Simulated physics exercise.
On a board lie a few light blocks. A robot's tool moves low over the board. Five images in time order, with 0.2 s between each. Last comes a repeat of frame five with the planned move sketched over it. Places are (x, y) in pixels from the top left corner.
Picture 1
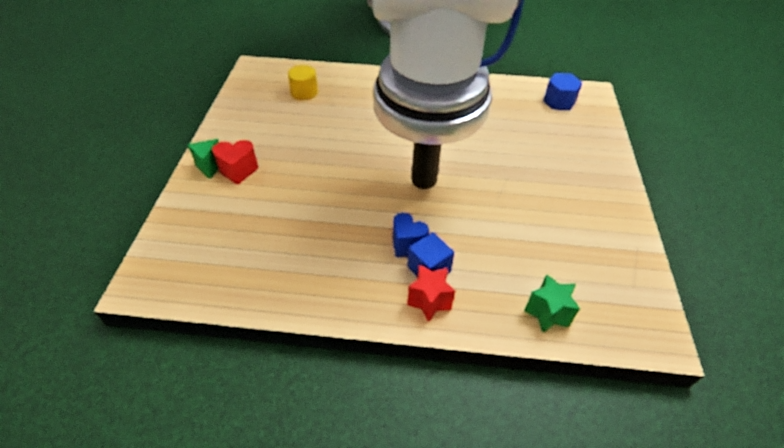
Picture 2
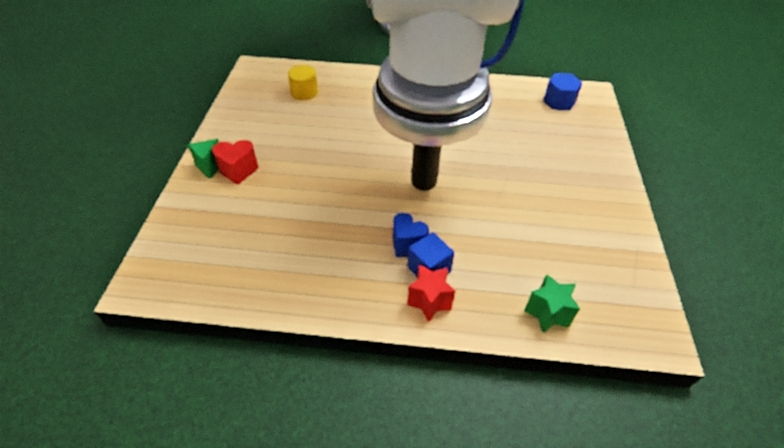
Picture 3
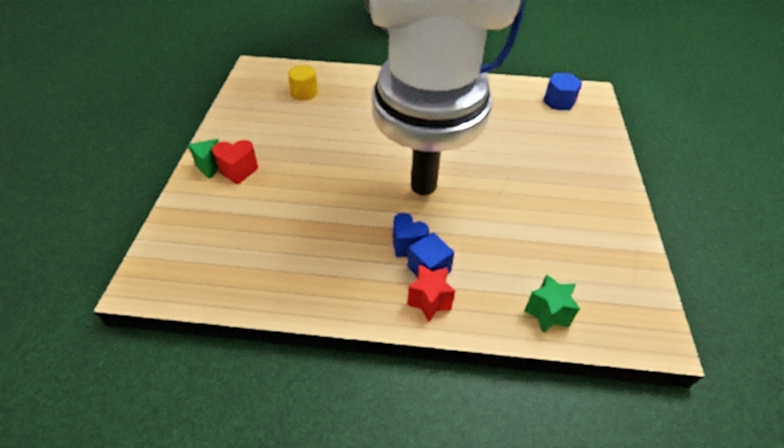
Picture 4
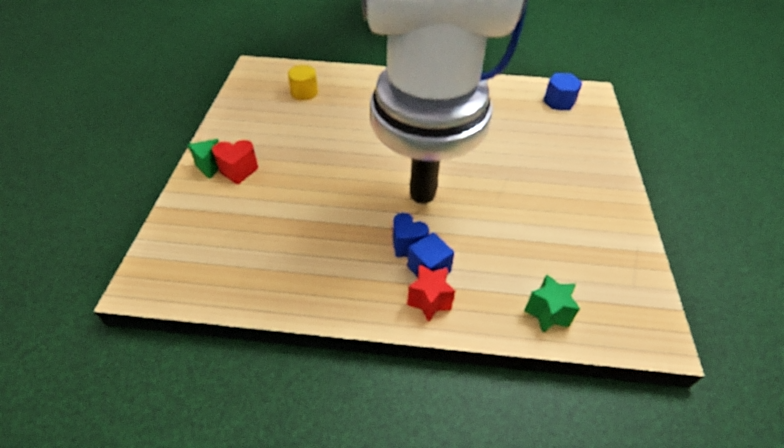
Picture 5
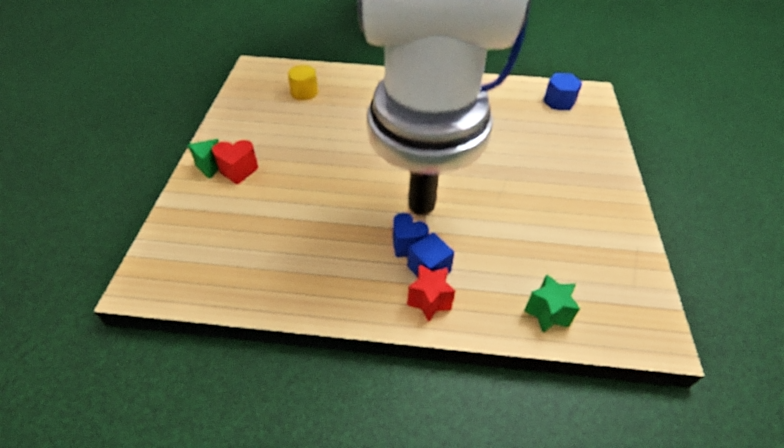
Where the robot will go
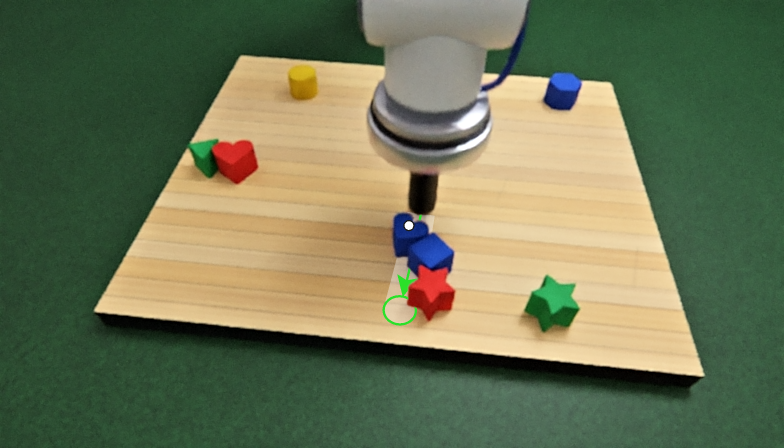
The robot's tool moves slightly toward the blue heart-shaped block while the blocks stay still.
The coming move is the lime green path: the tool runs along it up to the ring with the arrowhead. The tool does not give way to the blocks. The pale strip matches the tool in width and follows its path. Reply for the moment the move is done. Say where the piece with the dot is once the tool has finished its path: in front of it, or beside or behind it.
By the time the path ends, the piece with the dot has slid off to the side or behind.
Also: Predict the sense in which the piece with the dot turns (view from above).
Looking from above, the answer is clockwise.
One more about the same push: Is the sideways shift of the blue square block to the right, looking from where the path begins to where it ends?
Going by the path, no.
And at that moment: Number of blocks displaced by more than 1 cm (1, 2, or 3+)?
My best guess is that three blocks or more move over 1 cm.
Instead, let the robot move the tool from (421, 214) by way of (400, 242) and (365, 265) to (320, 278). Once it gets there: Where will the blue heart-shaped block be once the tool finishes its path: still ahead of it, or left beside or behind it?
As far as I can tell, the blue heart-shaped block has dropped away to the side or behind.
The drawn path runs in a line from (421, 214) to (400, 310); the dot is on the blue heart-shaped block.
On the path given first. One third of the way, tool (416, 235); blue heart-shaped block (400, 239); blue square block (434, 254), turned 15° anticlockwise; red star-shaped block (434, 285).
Two thirds of the way, tool (409, 267); blue heart-shaped block (381, 258), turned 45° clockwise; blue square block (444, 262), turned 25° anticlockwise; red star-shaped block (436, 292), turned 20° clockwise.
At the end, tool (400, 303); blue heart-shaped block (377, 262), turned 70° clockwise; blue square block (445, 262), turned 30° anticlockwise; red star-shaped block (436, 297).
